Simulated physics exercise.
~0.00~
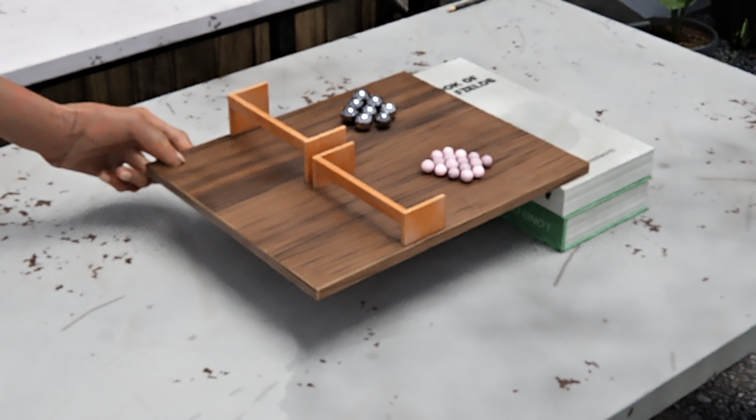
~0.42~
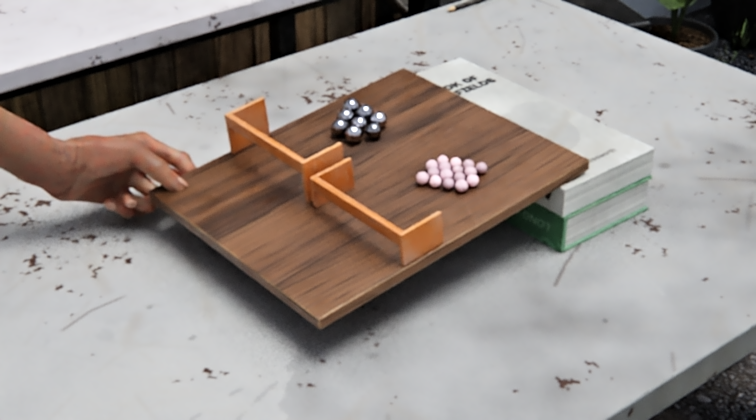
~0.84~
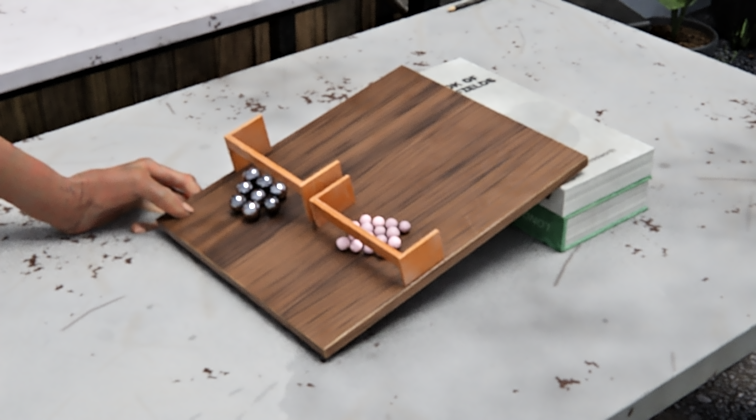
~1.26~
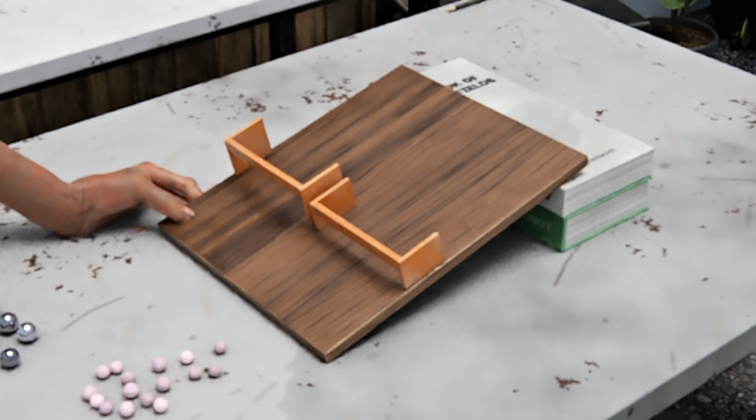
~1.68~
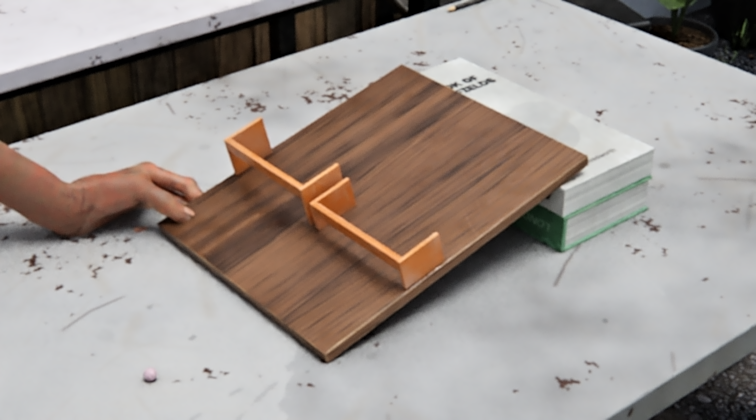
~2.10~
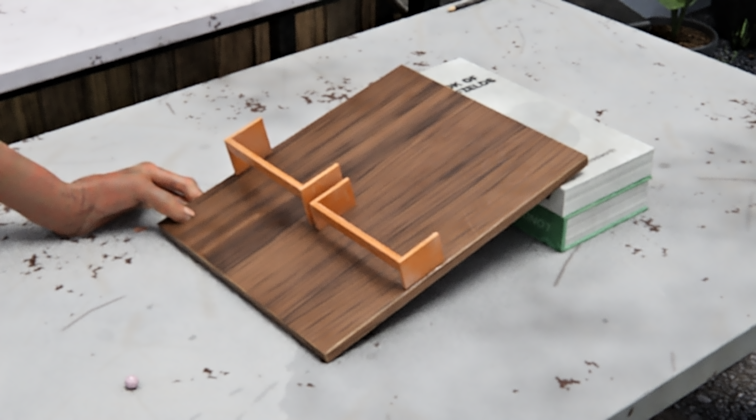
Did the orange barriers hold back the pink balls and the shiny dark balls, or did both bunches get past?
Both bunches got past the orange barriers and rolled off the board, with none left behind on it.
